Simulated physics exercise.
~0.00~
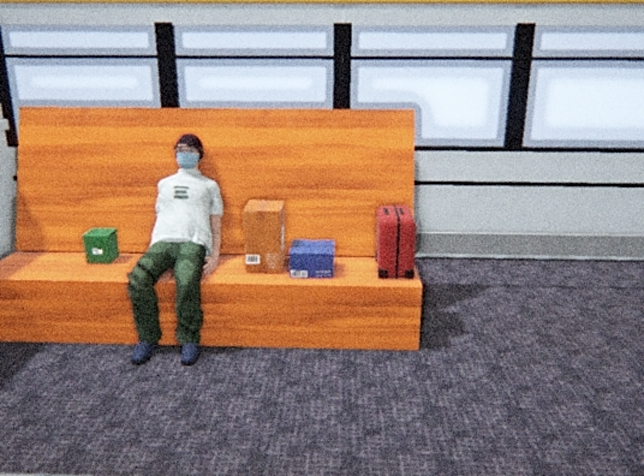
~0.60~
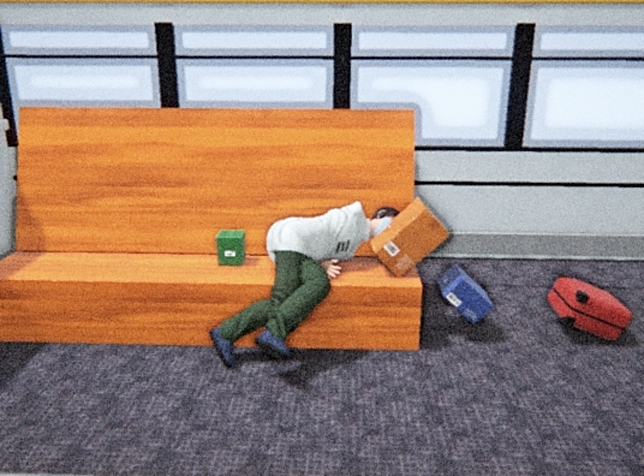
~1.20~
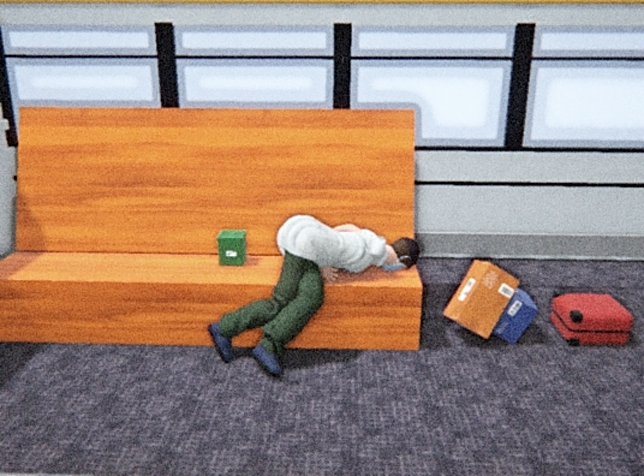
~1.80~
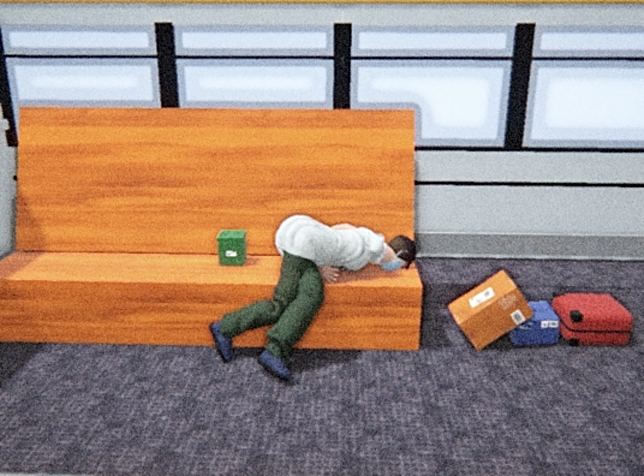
Masked sleeper toppling sideways along an orange bench as orange and blue boxes and a red case tumble off, green box staying on.
